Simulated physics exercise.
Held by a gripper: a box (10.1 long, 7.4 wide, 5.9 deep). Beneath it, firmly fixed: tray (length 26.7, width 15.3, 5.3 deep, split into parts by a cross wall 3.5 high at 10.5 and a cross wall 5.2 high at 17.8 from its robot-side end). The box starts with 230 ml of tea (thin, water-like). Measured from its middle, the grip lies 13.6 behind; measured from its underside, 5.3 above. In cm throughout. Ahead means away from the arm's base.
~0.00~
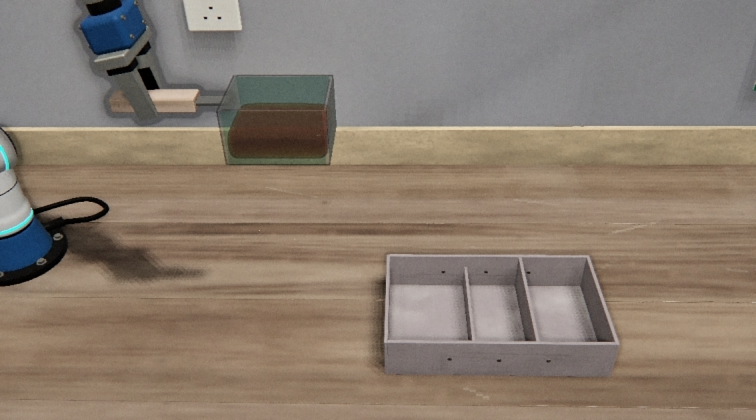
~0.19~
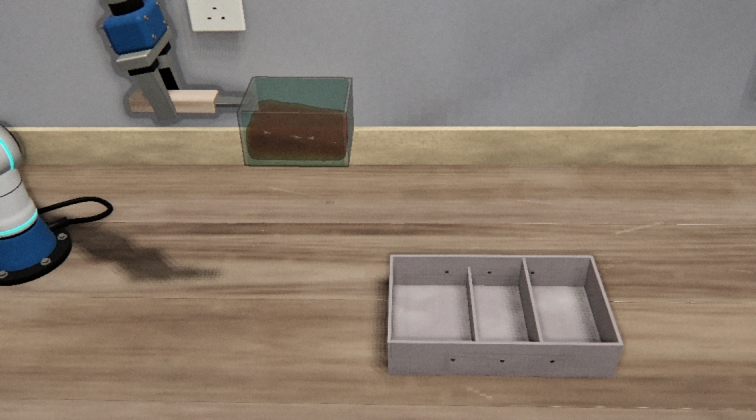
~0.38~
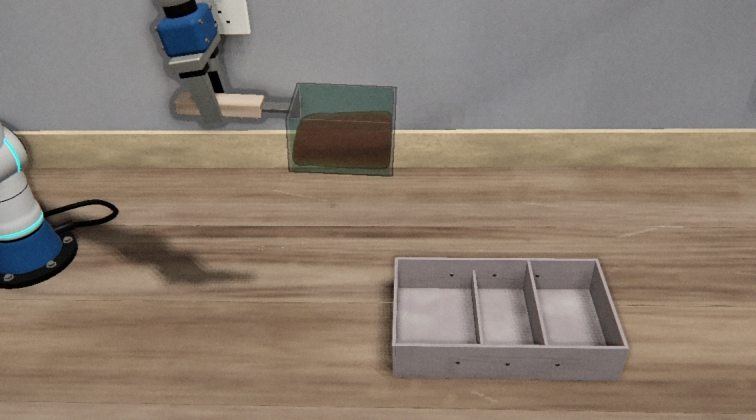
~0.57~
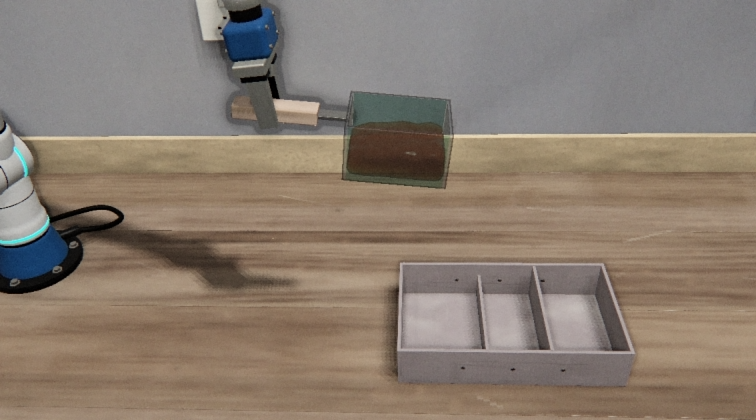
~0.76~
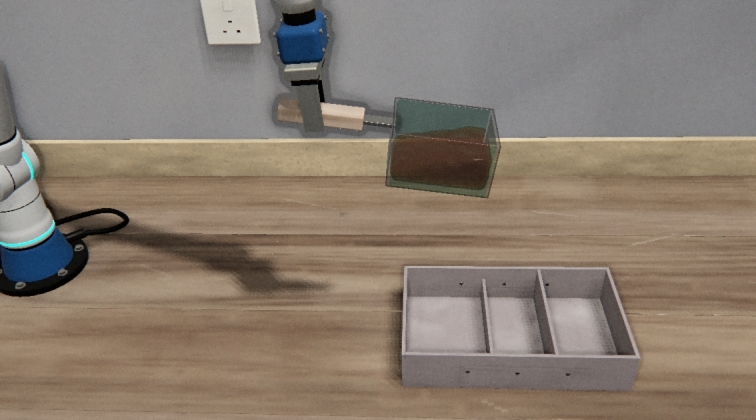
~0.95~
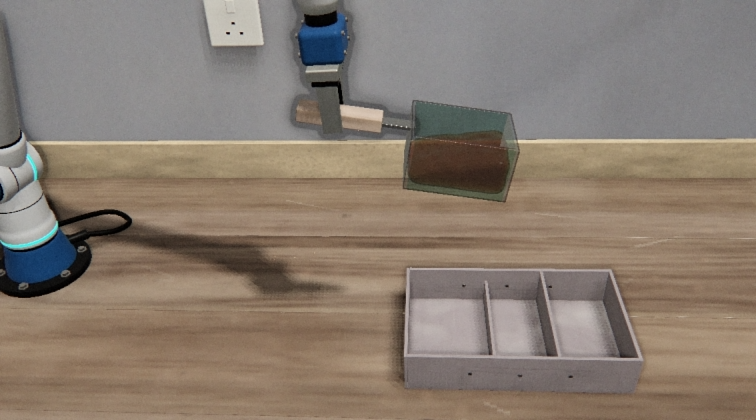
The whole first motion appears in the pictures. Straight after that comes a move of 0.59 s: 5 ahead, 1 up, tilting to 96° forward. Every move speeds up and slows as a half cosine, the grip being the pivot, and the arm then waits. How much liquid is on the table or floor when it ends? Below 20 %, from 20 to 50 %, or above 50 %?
From 20 to 50 %.
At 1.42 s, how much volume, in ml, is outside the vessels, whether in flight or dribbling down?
Estimate: About 40 ml.
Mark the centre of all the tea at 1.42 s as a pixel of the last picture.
The centre lands around (419, 280) in the last view.
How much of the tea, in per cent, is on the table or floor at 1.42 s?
About 0 per cent.
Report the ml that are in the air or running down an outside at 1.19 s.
Roughly 0 ml at that moment.
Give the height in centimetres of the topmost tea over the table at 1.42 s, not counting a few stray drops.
It reaches up to about 18 cm above the table.
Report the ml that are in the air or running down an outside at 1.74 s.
About 30 ml.
By 1.19 s, tilted 39° forward, liquid up to 24 above the table; 230 ml in the box.
By 1.42 s, tilted 88° forward, liquid up to 19 above the table; 100 ml in the box, 90 ml in the robot-side part, 40 ml in the air or running down outside.
By 1.74 s, tilted 96° forward, liquid up to 41 above the table; 125 ml in the robot-side part, 35 ml on the table or floor, 30 ml in the box, 5 ml in the middle part, 30 ml in the air or running down outside.
By 2.54 s, tilted 96° forward, liquid up to 16 above the table; 160 ml in the robot-side part, 60 ml on the table or floor, 5 ml in the middle part.
Final state, 160 ml in the robot-side part, 60 ml on the table or floor, 5 ml in the middle part. That is 27 % on the table or floor.
